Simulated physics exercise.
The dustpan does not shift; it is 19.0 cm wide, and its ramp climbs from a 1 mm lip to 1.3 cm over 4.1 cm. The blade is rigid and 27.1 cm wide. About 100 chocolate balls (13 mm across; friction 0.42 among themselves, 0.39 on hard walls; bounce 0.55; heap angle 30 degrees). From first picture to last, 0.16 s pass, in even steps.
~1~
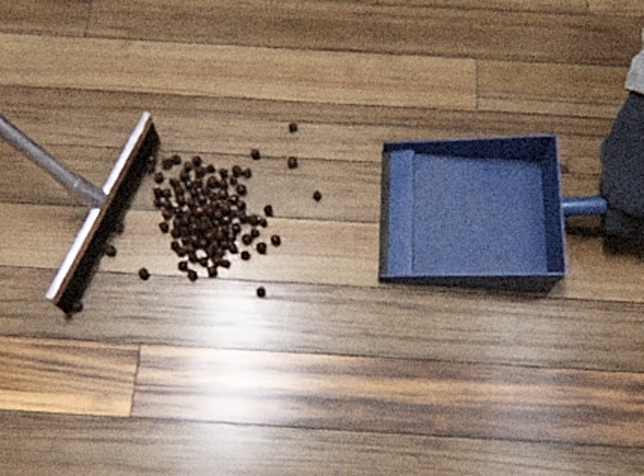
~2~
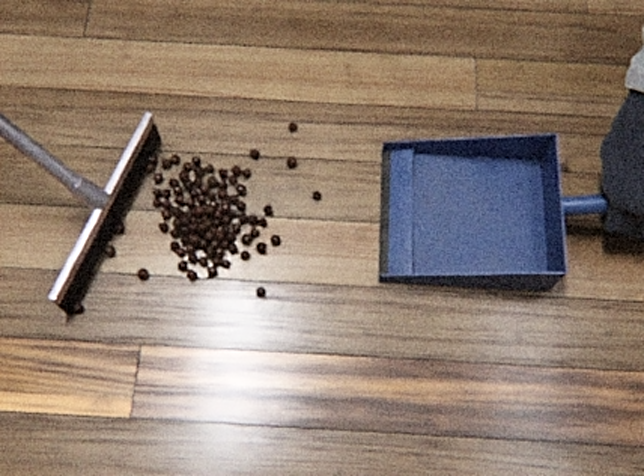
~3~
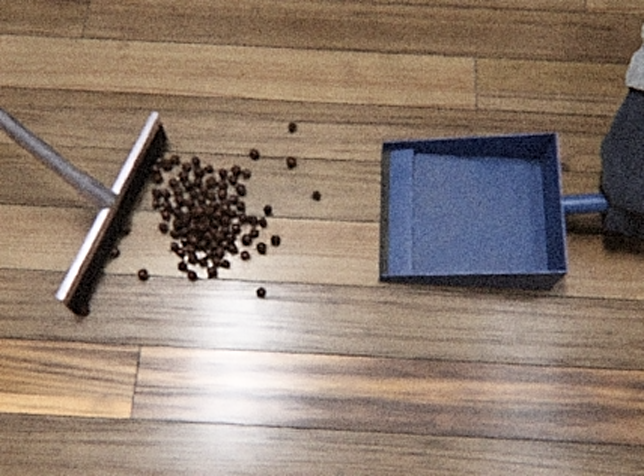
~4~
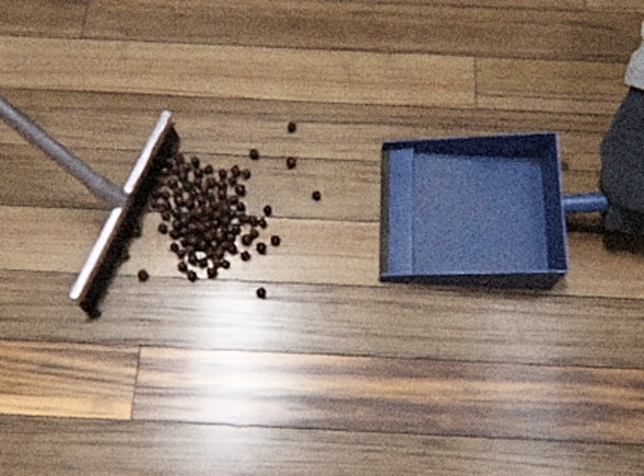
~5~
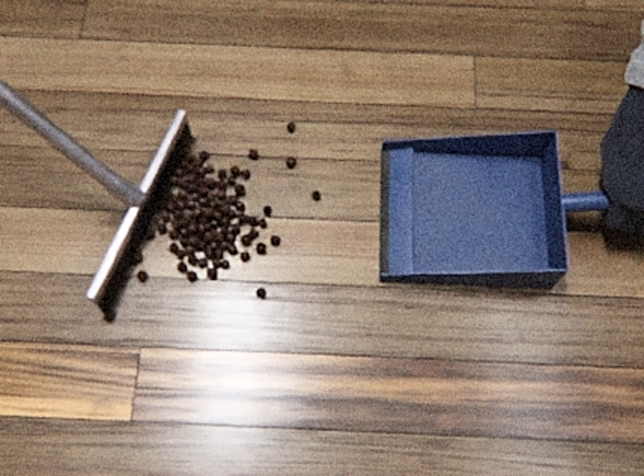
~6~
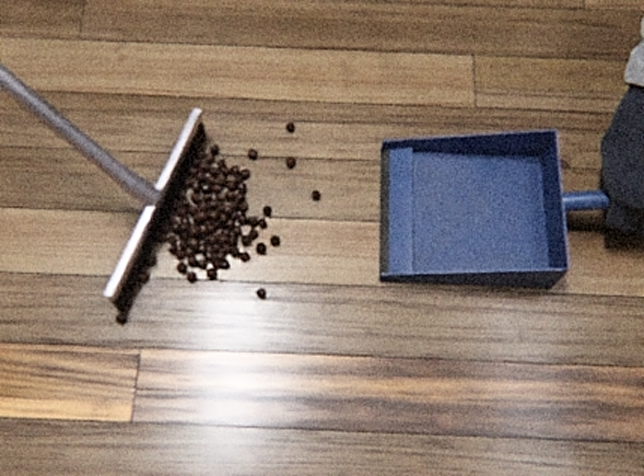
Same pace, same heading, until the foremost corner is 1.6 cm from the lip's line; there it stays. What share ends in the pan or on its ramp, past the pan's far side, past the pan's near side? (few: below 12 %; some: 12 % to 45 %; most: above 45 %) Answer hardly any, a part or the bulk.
Pan a part, far side hardly any, near side a part.
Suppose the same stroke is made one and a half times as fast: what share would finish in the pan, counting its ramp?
In that case some 30 per cent.
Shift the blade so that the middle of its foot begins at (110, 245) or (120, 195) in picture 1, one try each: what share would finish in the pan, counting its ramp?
About 25 and 20 per cent.
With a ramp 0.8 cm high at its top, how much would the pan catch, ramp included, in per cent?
It would be near 30 per cent.
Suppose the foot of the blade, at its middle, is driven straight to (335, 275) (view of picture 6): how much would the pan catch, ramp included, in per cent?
About 20 per cent.
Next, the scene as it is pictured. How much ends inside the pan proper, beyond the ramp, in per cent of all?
About 0 per cent.
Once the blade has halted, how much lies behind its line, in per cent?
About 0 per cent.
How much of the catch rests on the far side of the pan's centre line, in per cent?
Roughly 50 per cent.
Then, 0.18 s after the last picture, middle of the blade 17 cm from the lip; 0 % over the lip, far side 5 %, near side 20 %.
Then, 0.30 s after the last picture, middle of the blade 9 cm from the lip; 0 % over the lip, far side 5 %, near side 25 %.
Then, 0.55 s after the last picture, middle of the blade 6 cm from the lip; 30 % over the lip, far side 5 %, near side 30 %.
In the end, pan 25 %, far side 5 %, near side 30 %, in front of the lip or behind the blade 35 %.
